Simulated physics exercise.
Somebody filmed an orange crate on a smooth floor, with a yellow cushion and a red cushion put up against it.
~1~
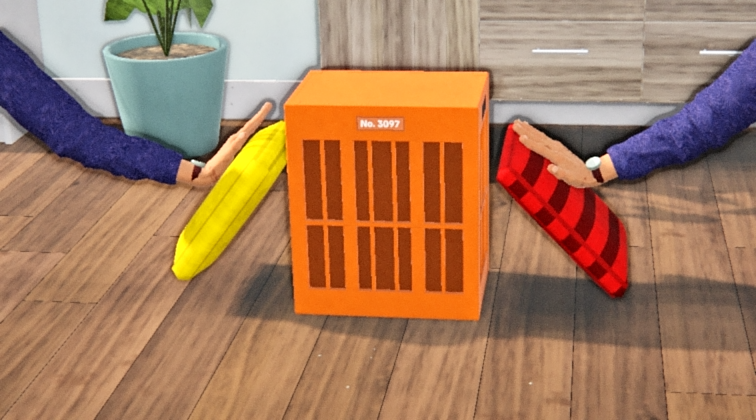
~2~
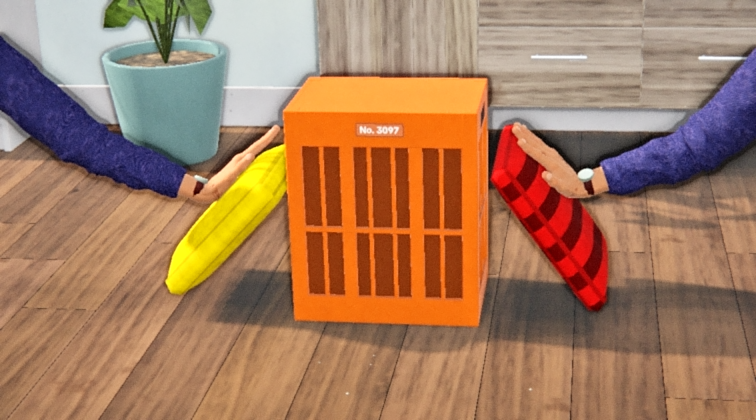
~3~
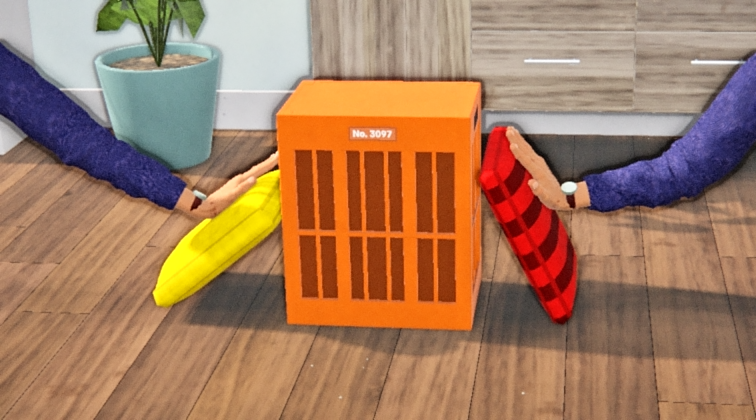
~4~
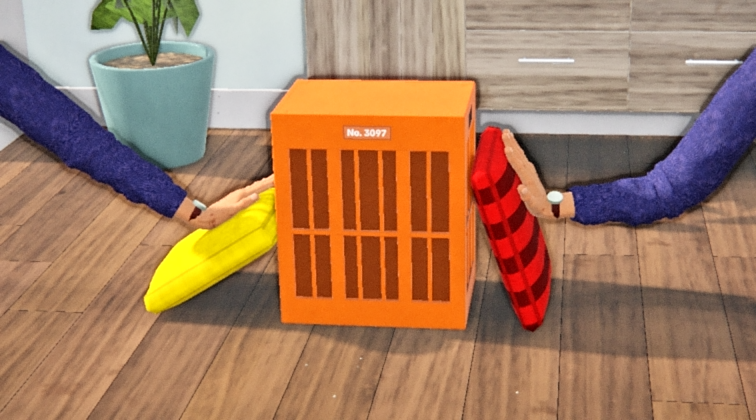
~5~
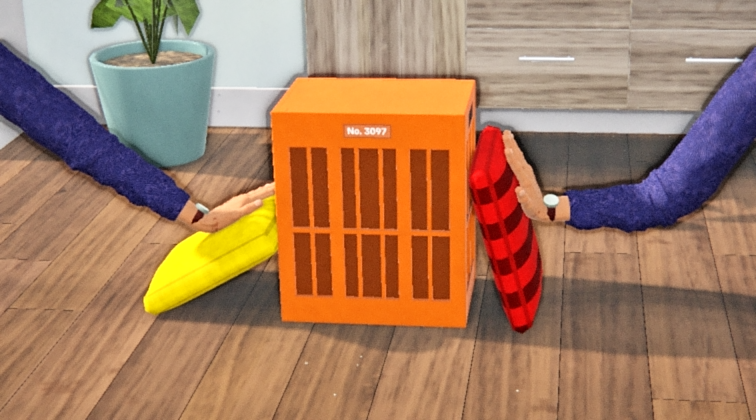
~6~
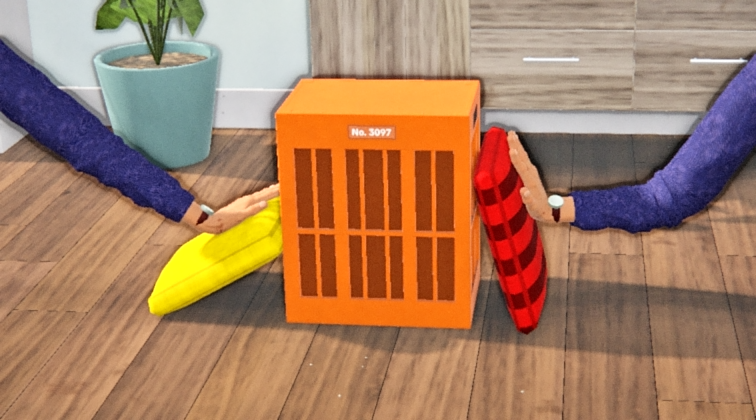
Two hands pressed a yellow cushion and a red checked cushion against opposite sides of an orange crate, as the yellow one sank to a low slant and the red one swung almost upright.
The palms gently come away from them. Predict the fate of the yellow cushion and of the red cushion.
The yellow cushion falls down. The red cushion remains propped up.
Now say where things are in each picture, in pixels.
Yellow cushion foot (182, 275), head (261, 166); red cushion foot (619, 292), head (503, 174), in the first picture.
Yellow cushion foot (175, 289); red cushion foot (597, 306), in the second picture.
Yellow cushion foot (161, 301); red cushion foot (562, 319), in the third picture.
Yellow cushion foot (151, 307); red cushion foot (532, 327), in the fourth picture.
Yellow cushion foot (150, 308); red cushion foot (521, 328), in the fifth picture.
Yellow cushion foot (155, 309), head (274, 245), at a low slant; red cushion foot (526, 329), head (484, 176), almost upright, in the sixth picture.
Then, 0.24 s after the last picture, yellow cushion flat on the floor near (223, 268); red cushion leaning near (510, 228).
Then, 0.36 s after the last picture, yellow cushion flat on the floor near (226, 276); red cushion leaning near (510, 229).
At rest, yellow cushion flat on the floor near (225, 277); red cushion leaning near (510, 229). The yellow cushion slumps to the floor and the red cushion remains propped up.
